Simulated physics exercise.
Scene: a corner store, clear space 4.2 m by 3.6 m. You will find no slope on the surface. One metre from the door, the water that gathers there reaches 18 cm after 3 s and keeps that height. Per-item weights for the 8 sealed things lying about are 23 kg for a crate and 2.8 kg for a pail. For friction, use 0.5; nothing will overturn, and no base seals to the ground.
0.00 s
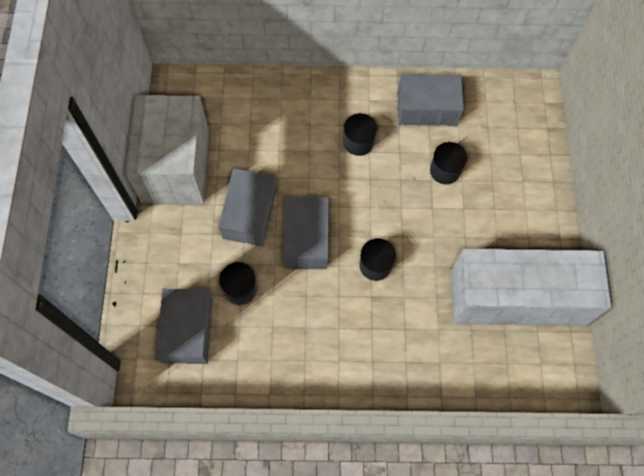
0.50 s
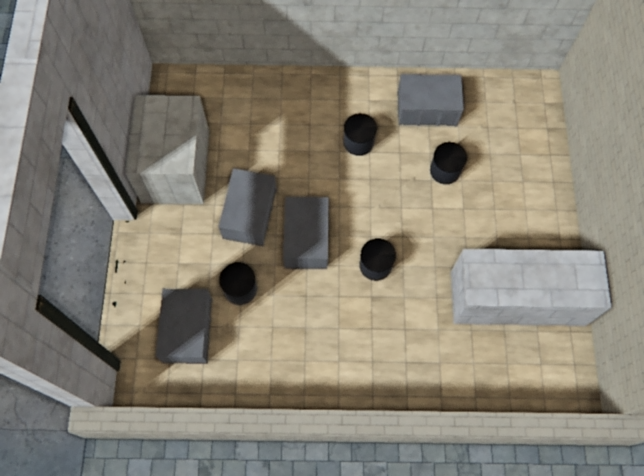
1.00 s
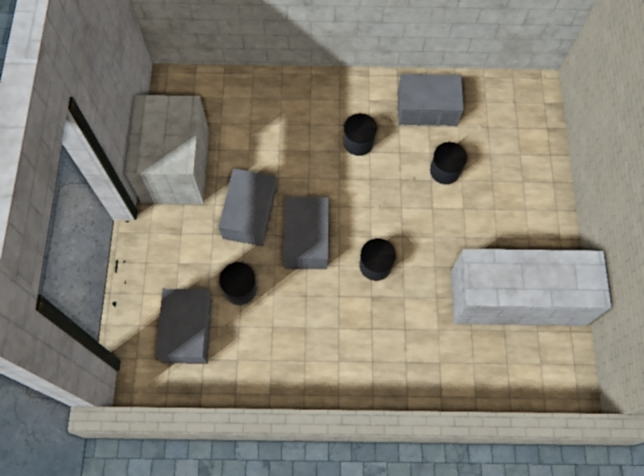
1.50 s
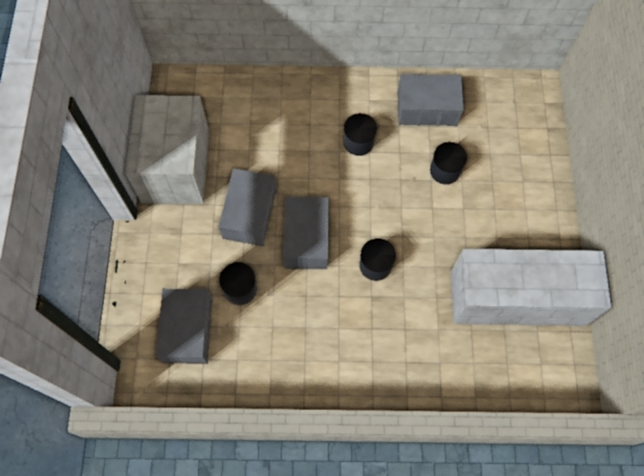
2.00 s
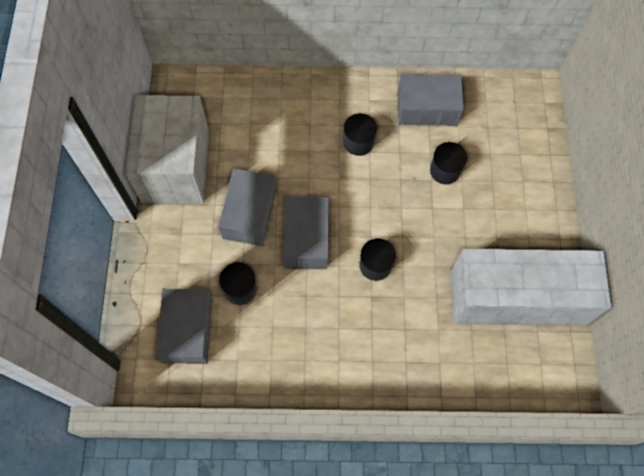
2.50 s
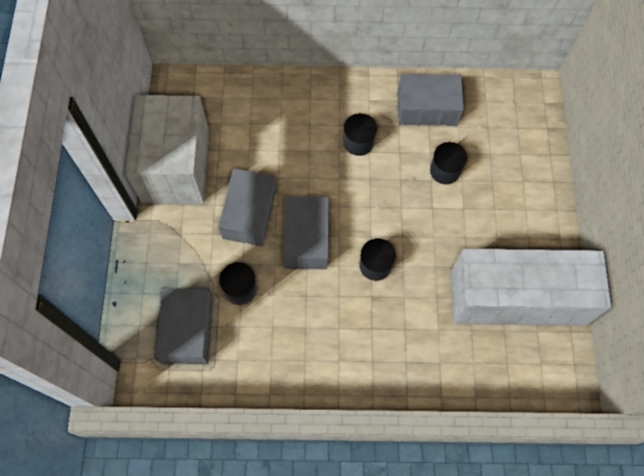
A walled room with a tiled floor, grey blocks and black round objects stayed still while bluish water covered the ground outside, then spread in through the left doorway and across the nearby tiles.
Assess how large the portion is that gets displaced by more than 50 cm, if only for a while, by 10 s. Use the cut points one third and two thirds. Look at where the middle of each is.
It falls at two thirds or above.
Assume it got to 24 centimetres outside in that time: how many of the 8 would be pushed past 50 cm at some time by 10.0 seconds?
8.
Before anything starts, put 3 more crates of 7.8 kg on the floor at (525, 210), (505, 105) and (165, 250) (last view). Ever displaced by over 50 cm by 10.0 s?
Respectively, lower, lower and higher.
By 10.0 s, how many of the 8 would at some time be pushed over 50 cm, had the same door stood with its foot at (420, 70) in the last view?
Count: 6.
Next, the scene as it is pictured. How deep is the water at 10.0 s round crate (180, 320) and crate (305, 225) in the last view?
Some 16 cm at the first, some 8 cm at the second.
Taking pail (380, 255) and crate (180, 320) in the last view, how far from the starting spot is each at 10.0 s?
They sit 120 cm and 300 cm away, in the order given.
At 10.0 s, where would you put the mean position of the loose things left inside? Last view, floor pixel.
It sits at about (449, 198).
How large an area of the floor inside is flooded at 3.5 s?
Wet: Near 2.0 m2.
After 3.5 s 0 of 8 are over 50 cm from their spots; 0 afloat.
After 4.5 s 2 of 8 are over 50 cm from their spots; 0 afloat.
After 7.0 s 4 of 8 are over 50 cm from their spots; 2 afloat.
After 10.0 s 7 of 8 are over 50 cm from their spots, and 7 have been at some point; 5 afloat.
